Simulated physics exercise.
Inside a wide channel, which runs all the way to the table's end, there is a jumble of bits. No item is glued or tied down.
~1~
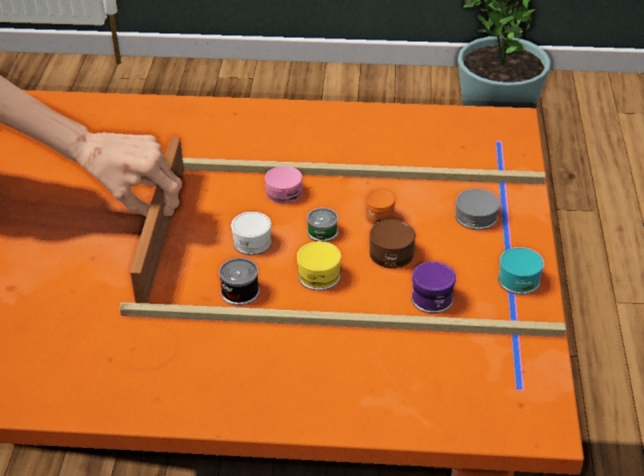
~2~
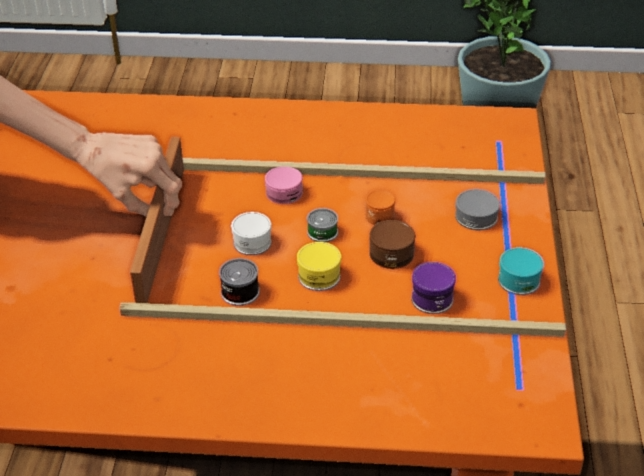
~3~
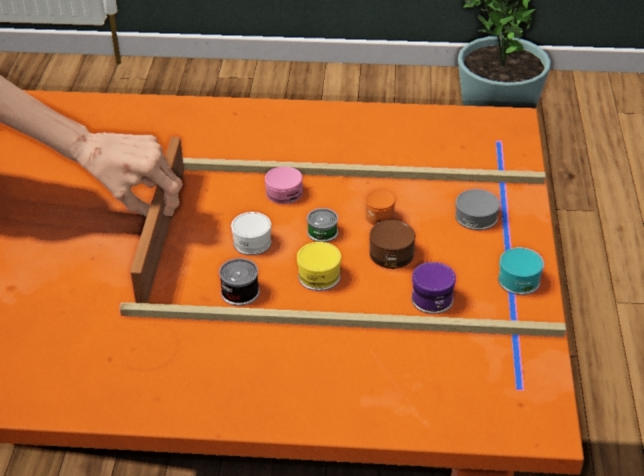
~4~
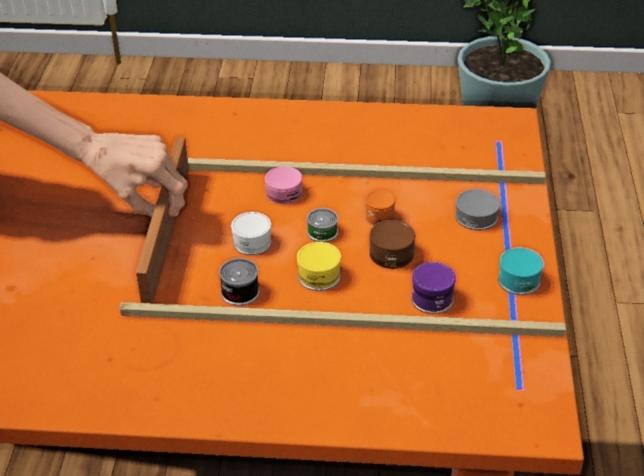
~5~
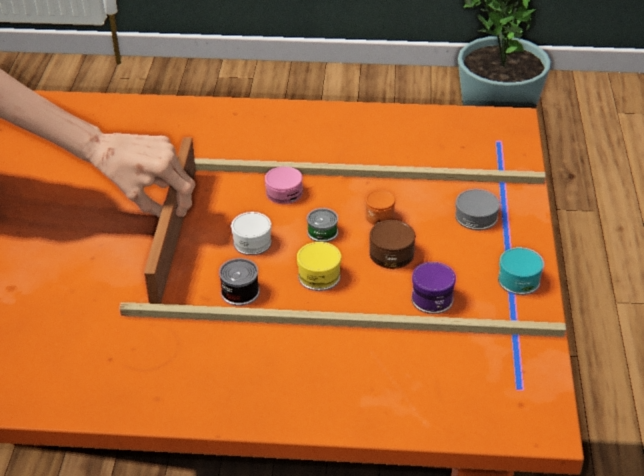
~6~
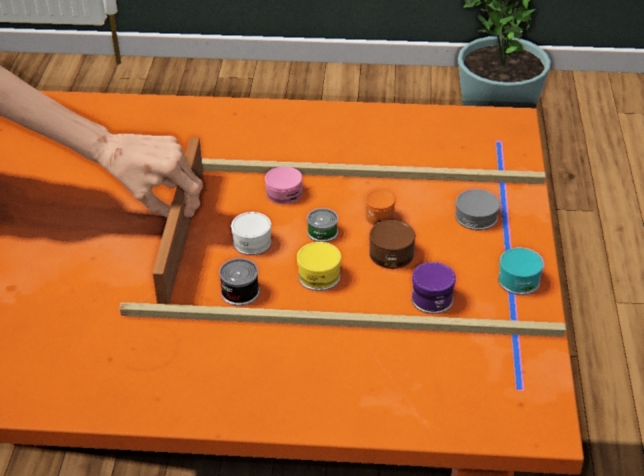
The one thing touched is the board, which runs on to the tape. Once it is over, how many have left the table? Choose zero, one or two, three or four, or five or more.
Three or four of them have left the table.
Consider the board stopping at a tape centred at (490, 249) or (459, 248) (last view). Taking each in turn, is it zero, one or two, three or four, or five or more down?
Count of falls, case 1: One or two; case 2: No fall at all.
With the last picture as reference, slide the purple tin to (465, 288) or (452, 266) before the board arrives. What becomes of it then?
First spot: Gone; second: Gone.
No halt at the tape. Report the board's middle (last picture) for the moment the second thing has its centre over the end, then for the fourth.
At roughly (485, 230), then roughly (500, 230).
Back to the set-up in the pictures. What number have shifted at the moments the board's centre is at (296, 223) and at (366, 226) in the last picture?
First 5, then 7.
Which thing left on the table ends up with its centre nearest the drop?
The orange tub finishes nearest.
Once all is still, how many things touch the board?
That makes 5.
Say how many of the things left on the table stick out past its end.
Count: 0.
A little later, none off yet; turquoise tin at rest near (520, 271); grey pot at rest near (477, 209); purple tin at rest near (433, 288).
When it is over, the number that fall off is three or four; down, brown tub, purple tin, grey pot and turquoise tin.
